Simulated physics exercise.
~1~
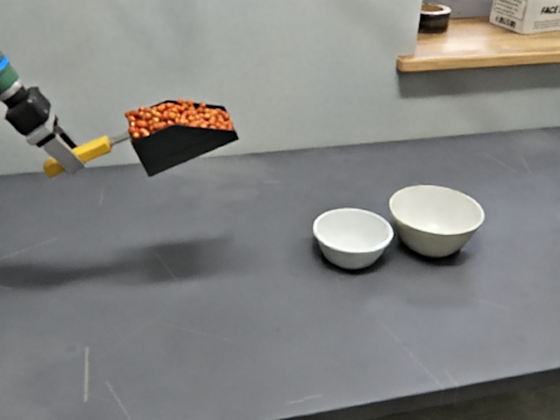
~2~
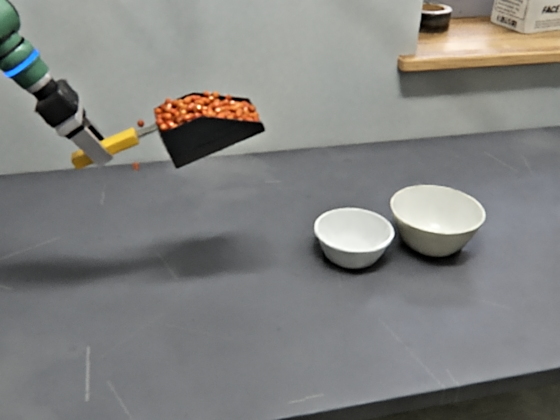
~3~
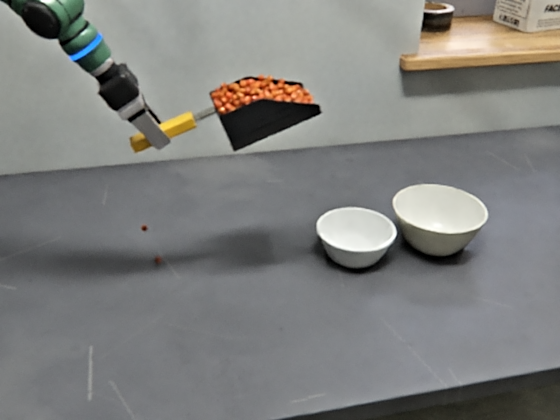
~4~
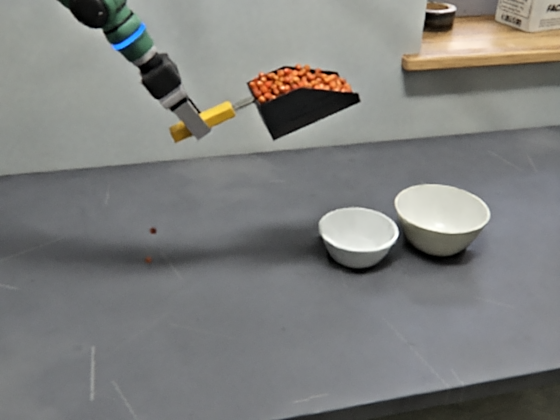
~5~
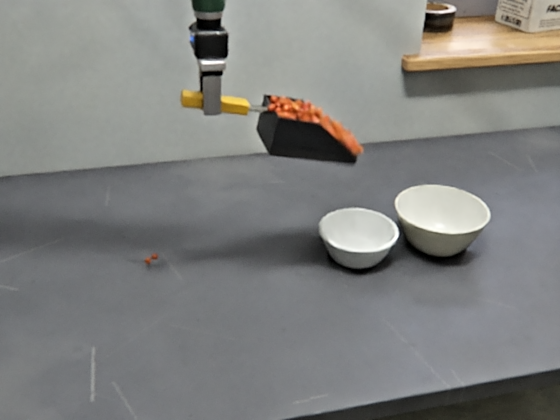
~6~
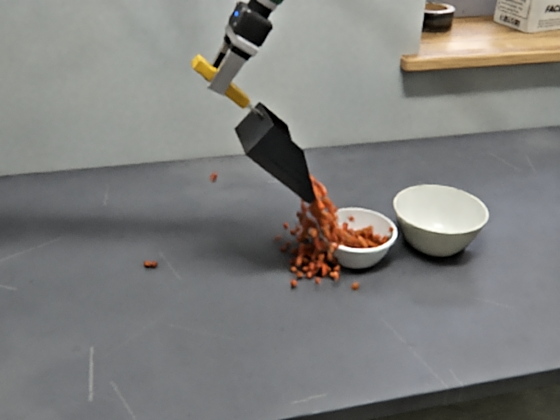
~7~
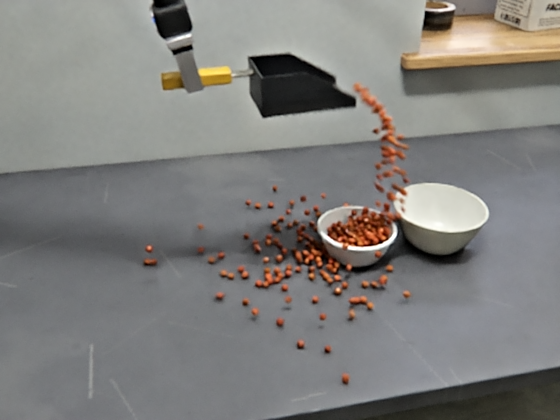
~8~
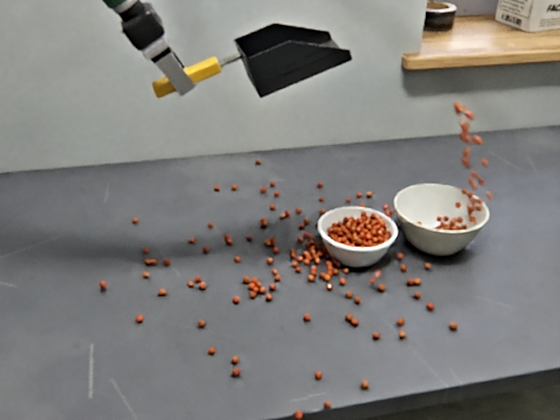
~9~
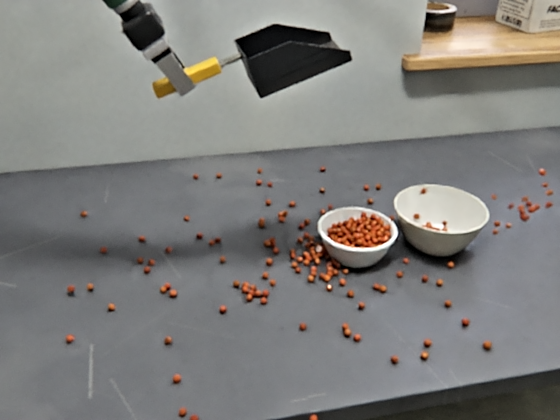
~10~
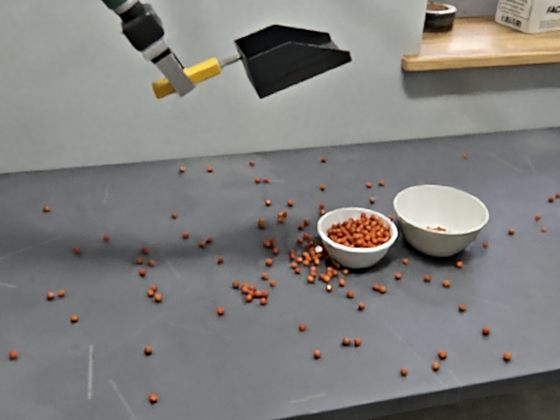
A robotic arm tips red beads from a black scoop, filling one bowl and scattering many.
